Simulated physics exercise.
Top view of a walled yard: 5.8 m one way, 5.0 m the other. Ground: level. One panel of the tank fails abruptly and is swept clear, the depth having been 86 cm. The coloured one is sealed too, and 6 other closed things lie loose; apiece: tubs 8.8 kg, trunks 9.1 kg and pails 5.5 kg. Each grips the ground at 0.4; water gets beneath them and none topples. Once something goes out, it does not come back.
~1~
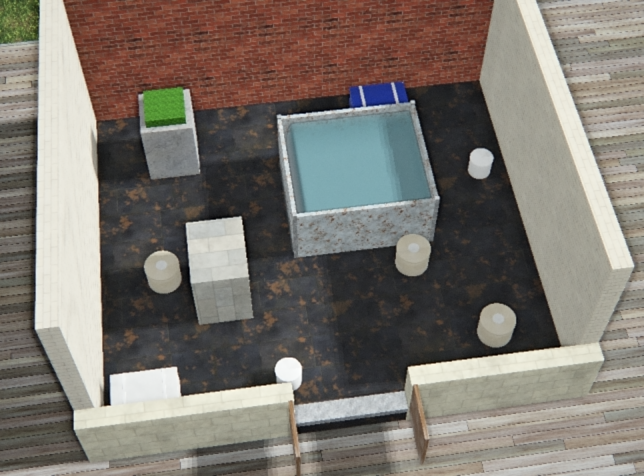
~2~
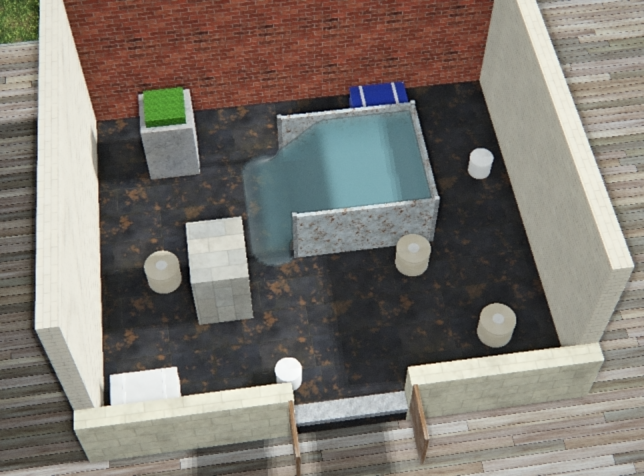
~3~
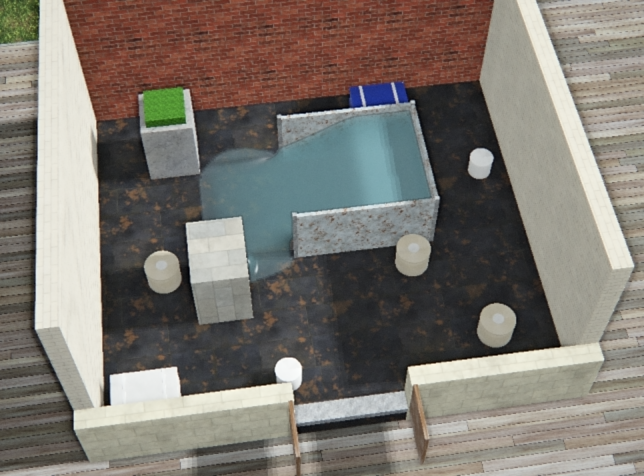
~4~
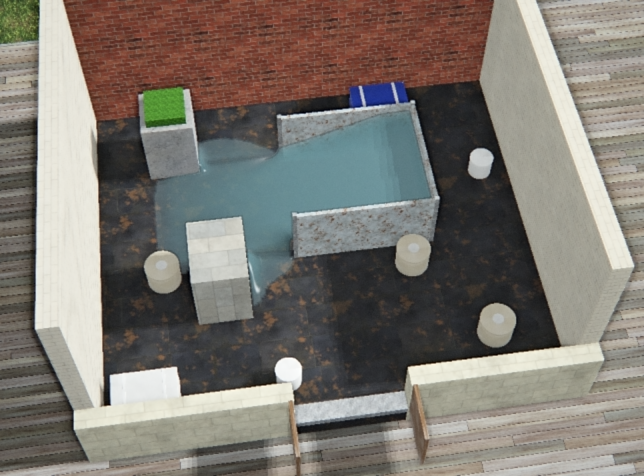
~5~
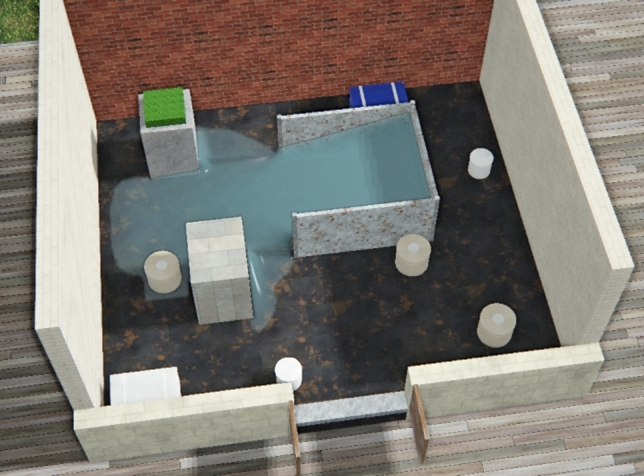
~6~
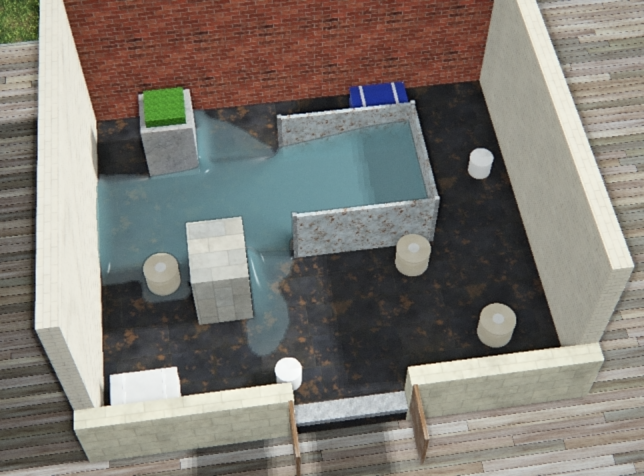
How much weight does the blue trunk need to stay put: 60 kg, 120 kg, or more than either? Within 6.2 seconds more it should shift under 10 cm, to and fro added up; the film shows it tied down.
The heavier one is needed.
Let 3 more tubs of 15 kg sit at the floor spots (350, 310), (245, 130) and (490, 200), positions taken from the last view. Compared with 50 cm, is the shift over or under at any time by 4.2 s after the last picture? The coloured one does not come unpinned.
Results, in sequence: Exceeded / exceeded / not exceeded.
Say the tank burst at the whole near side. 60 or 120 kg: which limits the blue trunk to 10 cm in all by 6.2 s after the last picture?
In that case the lower weight is enough.
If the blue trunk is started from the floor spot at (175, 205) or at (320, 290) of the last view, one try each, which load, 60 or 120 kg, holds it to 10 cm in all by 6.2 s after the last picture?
Taking the two tries in order, both fall short and even the light one works.
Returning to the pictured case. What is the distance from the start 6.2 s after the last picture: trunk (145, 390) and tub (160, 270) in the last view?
So the first is off by 450 centimetres, the second by 450 centimetres.
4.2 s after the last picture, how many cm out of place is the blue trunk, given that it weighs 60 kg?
Around 60 centimetres out of place.
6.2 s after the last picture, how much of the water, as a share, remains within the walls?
Remaining: Approx. 94 per cent.
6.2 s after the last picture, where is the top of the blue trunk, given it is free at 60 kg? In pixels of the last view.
About pixel (426, 95).
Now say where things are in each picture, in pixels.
The blue trunk at (379, 96), on the bottom; water covers 2.7 m2; 0 of 7 have shifted, in the first frame.
The blue trunk at (379, 96), on the bottom; 3.7 m2 under water; 0 of 7 have shifted, in the second frame.
The blue trunk at (379, 96) rests on the ground; 5.0 m2 under water; 0 of 7 have shifted, in the third frame.
The blue trunk at (379, 96), on the bottom; 6.3 m2 under water; 0 of 7 have shifted, in the fourth frame.
The blue trunk at (379, 96) rests on the ground; water covers 7.6 m2; 0 of 7 have shifted, in the fifth frame.
The blue trunk at (379, 96), on the bottom; 8.5 m2 under water; 0 of 7 have shifted, in the sixth frame.
Then, 0.6 s after the last picture the blue trunk would be 0 cm from its start with 60 kg and 0 cm from its start with 120 kg; 0 cm of water round it then.
Then, 2.3 s after the last picture the blue trunk would be 0 cm from its start with 60 kg and 0 cm from its start with 120 kg; 6 cm of water round it then.
Then, 4.2 s after the last picture the blue trunk would be 66 cm from its start with 60 kg and 0 cm from its start with 120 kg; 11 cm of water round it then.
Then, 6.2 s after the last picture the blue trunk would be 69 cm from its start with 60 kg and 0 cm from its start with 120 kg; 9 cm of water round it then.
